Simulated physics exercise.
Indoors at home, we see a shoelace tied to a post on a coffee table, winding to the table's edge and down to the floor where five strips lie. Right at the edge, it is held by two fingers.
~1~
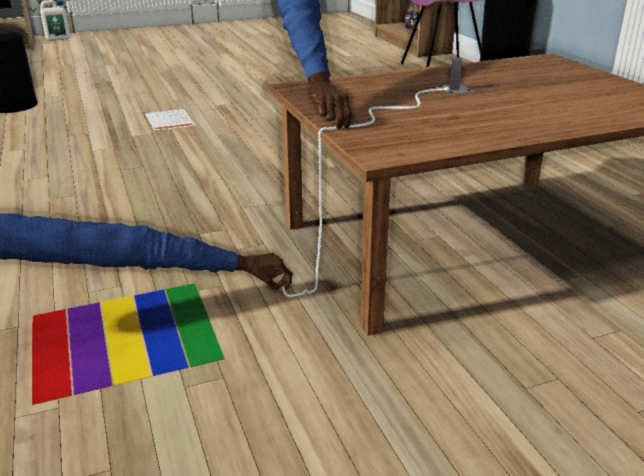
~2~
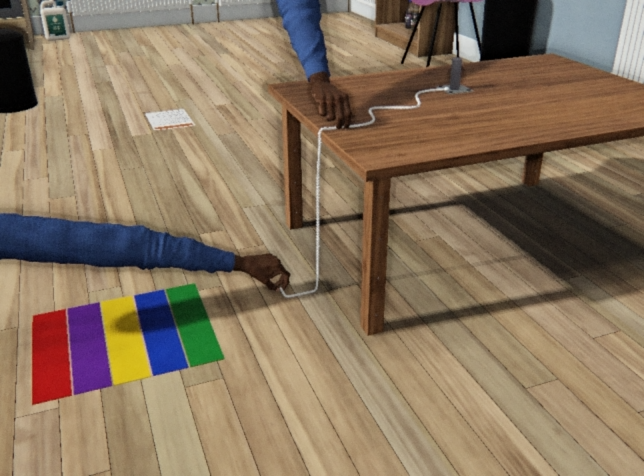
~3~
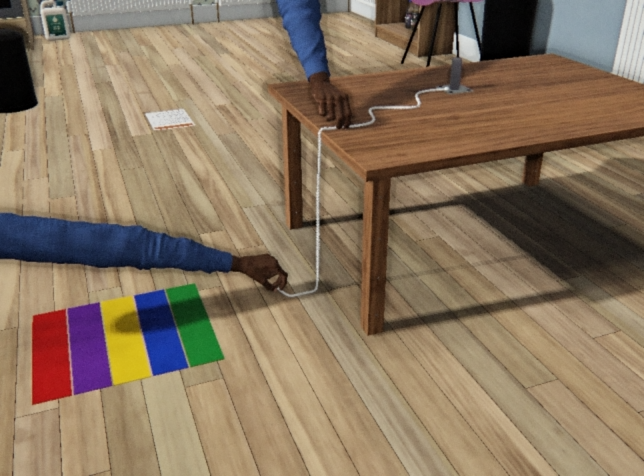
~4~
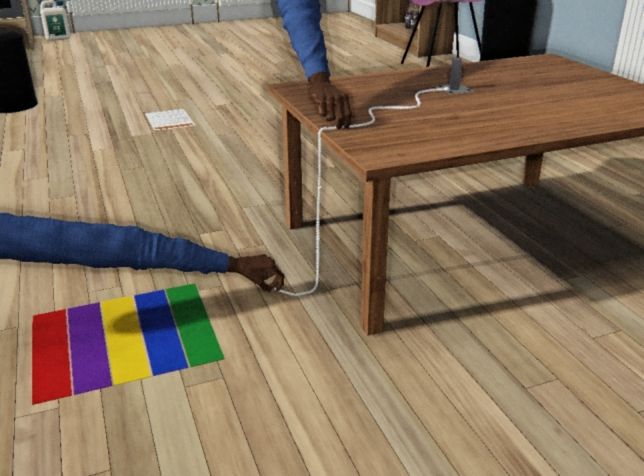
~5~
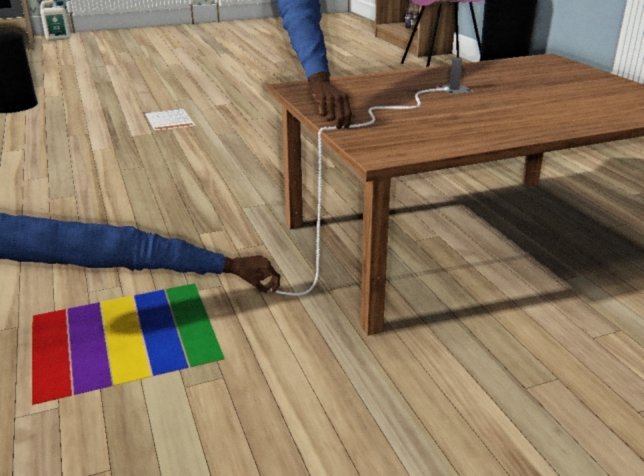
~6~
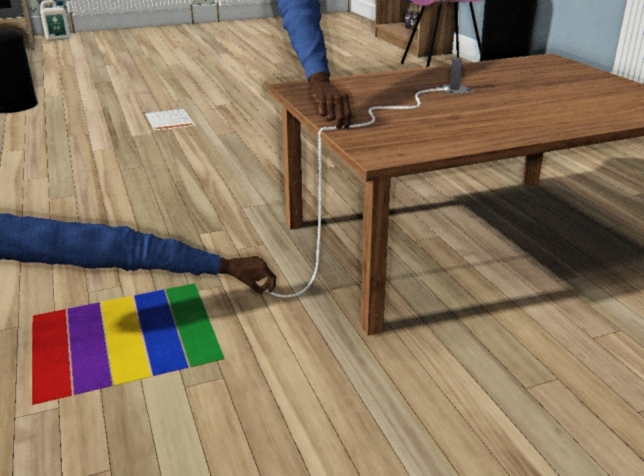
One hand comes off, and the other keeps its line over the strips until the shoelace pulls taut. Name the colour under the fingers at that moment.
Yellow.
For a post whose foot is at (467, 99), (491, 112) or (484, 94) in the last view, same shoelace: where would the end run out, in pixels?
In order, near (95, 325), (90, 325) and (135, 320).
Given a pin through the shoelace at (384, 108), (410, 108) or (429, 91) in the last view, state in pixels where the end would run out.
Approximately (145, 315), (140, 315) and (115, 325) respectively.
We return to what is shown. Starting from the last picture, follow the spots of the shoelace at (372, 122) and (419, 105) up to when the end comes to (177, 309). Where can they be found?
They sit at (318, 122) and (394, 103), in that order.
Early on, end near (177, 309); over green.
Midway, end near (137, 318); over yellow.
At the end of the slack, end near (112, 323); over yellow. It gets as far as the yellow strip.
